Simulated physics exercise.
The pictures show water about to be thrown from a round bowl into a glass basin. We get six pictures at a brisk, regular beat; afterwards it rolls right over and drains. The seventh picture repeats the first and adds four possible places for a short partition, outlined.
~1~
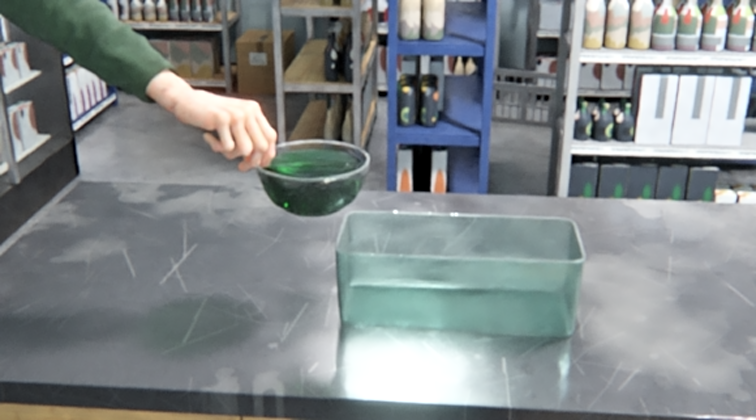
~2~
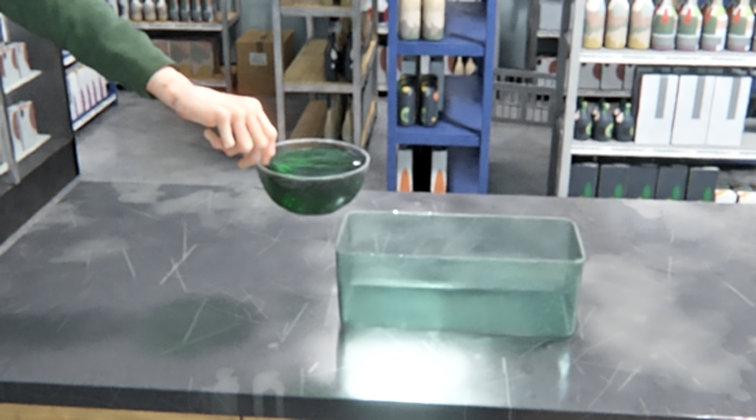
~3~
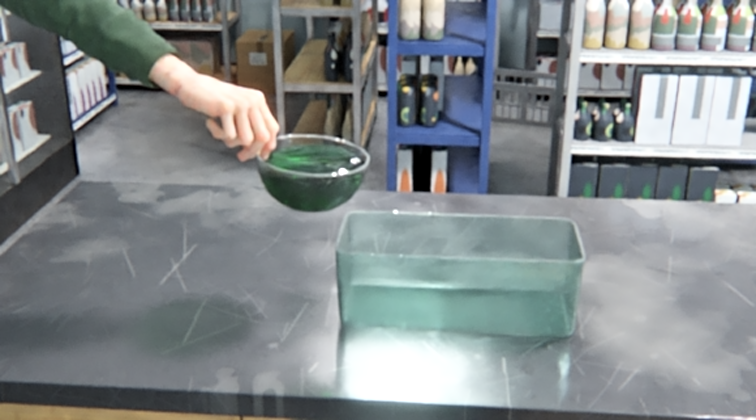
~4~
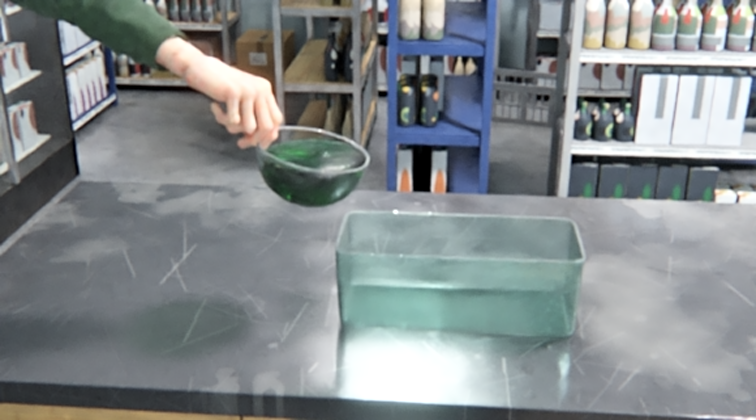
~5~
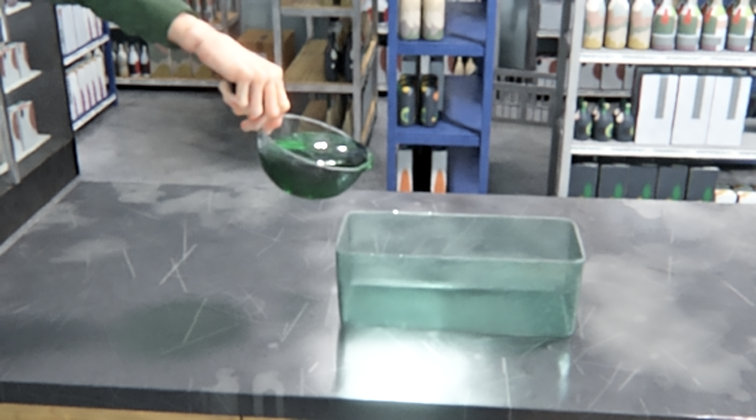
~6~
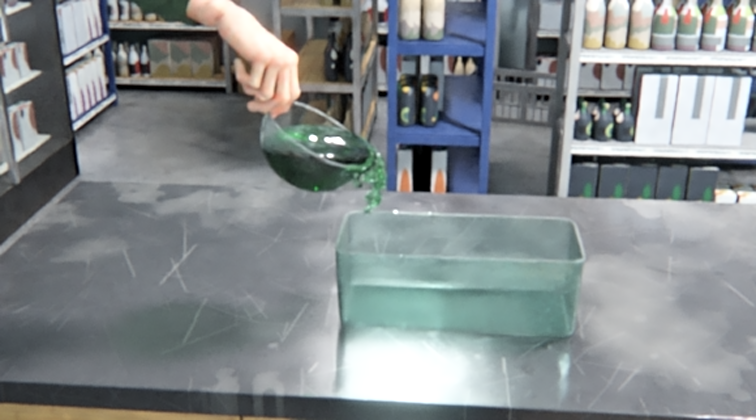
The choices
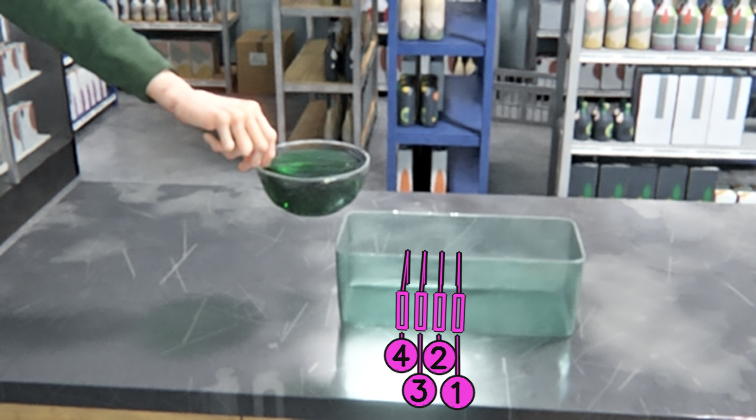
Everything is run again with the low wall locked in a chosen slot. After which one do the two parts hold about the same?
2.
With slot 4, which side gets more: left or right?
The right side.
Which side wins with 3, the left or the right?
The right side.
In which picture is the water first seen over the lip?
Picture 5.
On the marked copy, 1 at (457, 336); 2 at (438, 335); 3 at (420, 334); 4 at (401, 333).
With 1, about 92 % ends left of the wall and 7 % right of it.
With 2, about 50 % ends left of the wall and 49 % right of it.
With 3, about 17 % ends left of the wall and 83 % right of it.
With 4, about 5 % ends left of the wall and 94 % right of it.
